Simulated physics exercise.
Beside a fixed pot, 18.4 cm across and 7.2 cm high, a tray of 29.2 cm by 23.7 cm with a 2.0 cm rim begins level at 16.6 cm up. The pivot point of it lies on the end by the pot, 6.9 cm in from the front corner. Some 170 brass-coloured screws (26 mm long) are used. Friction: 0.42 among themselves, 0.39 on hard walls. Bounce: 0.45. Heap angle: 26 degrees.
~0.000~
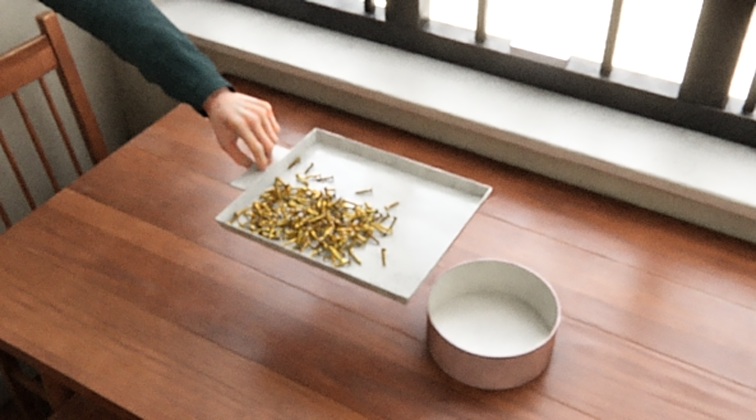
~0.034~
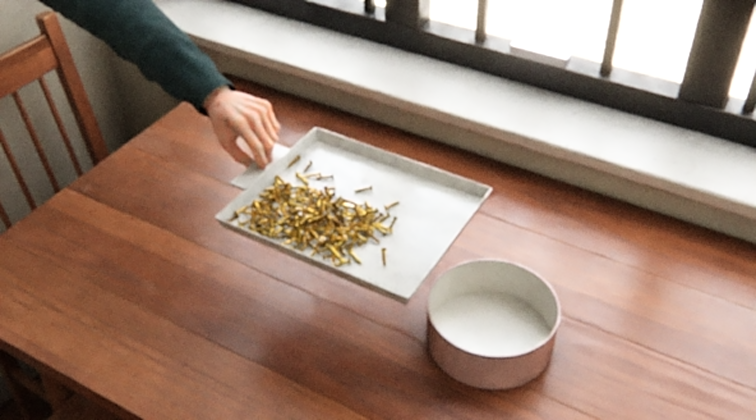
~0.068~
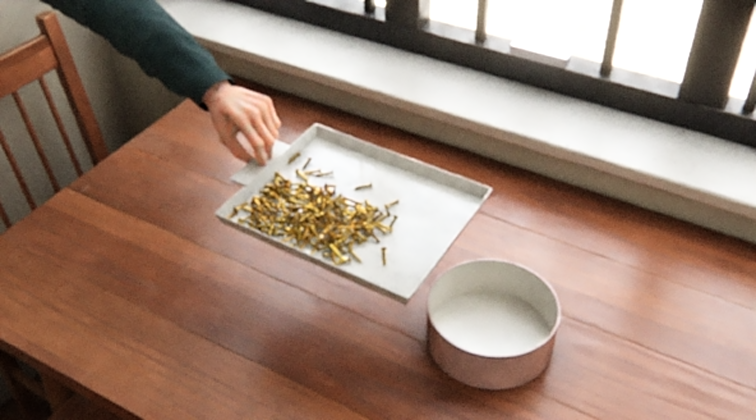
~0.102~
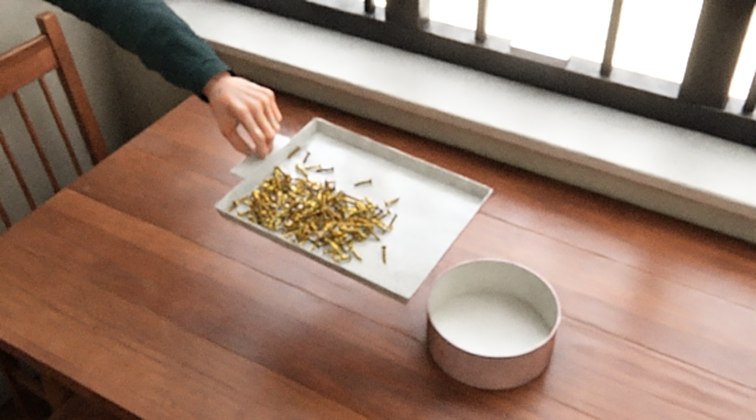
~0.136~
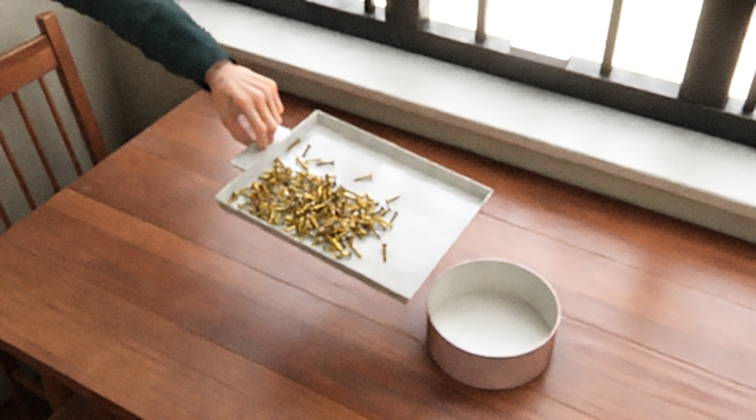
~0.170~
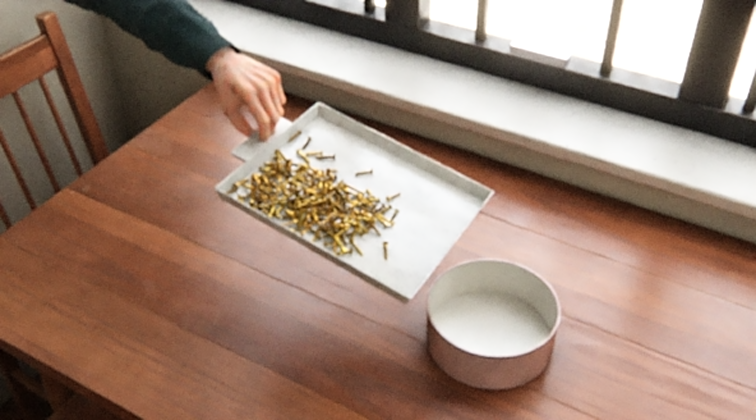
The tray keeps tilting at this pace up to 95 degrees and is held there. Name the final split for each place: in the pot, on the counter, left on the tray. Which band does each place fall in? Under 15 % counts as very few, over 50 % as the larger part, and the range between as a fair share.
Pot: The larger part. Counter: A fair share. Left on the tray: Very few.
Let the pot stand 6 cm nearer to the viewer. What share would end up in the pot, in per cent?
Then close to 70 per cent.
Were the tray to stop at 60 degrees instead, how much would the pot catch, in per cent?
In that case some 55 per cent.
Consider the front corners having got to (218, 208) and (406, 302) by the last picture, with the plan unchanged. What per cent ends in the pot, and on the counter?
In the pot: 0 per cent; on the counter: 100 per cent.
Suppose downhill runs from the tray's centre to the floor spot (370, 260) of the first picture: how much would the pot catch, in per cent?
My guess is roughly 0 percent.
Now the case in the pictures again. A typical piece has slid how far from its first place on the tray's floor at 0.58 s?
By then it sits near 10 cm from where it began.
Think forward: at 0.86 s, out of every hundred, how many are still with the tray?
Close to 30 in a hundred.
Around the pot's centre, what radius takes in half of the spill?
Some 18 cm, give or take.
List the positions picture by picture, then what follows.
The first picture shows tray tilt 0 degrees, front corners at (221, 217) and (406, 294); middle of the pieces at (317, 220); pot at (493, 305).
The second picture shows tray tilt 0 degrees, front corners at (221, 216) and (406, 294); middle of the pieces at (317, 219).
The third picture shows tray tilt 2 degrees, front corners at (221, 212) and (406, 294); middle of the pieces at (317, 217).
The fourth picture shows tray tilt 4 degrees, front corners at (220, 206) and (407, 294), lowest corner right back; middle of the pieces at (317, 213).
The fifth picture shows tray tilt 7 degrees, front corners at (220, 197) and (408, 294), lowest corner right back; middle of the pieces at (317, 207).
The sixth picture shows tray tilt 11 degrees, front corners at (221, 188) and (409, 294), lowest corner right back; middle of the pieces at (318, 202); pot at (493, 305). Its pace works out near 100 degrees a second.
After 0.58 s, tilt 51 degrees; the tray holds 100 %, the pot 0 %.
After 0.86 s, tilt 79 degrees; the tray holds 30 %, the pot 35 %.
Then, at 1.24 s, tilt 95 degrees; the tray holds 0 %, the pot 75 %.
By 2.5 s all is still; pot 75 %, counter 25 %, tray 0 %.
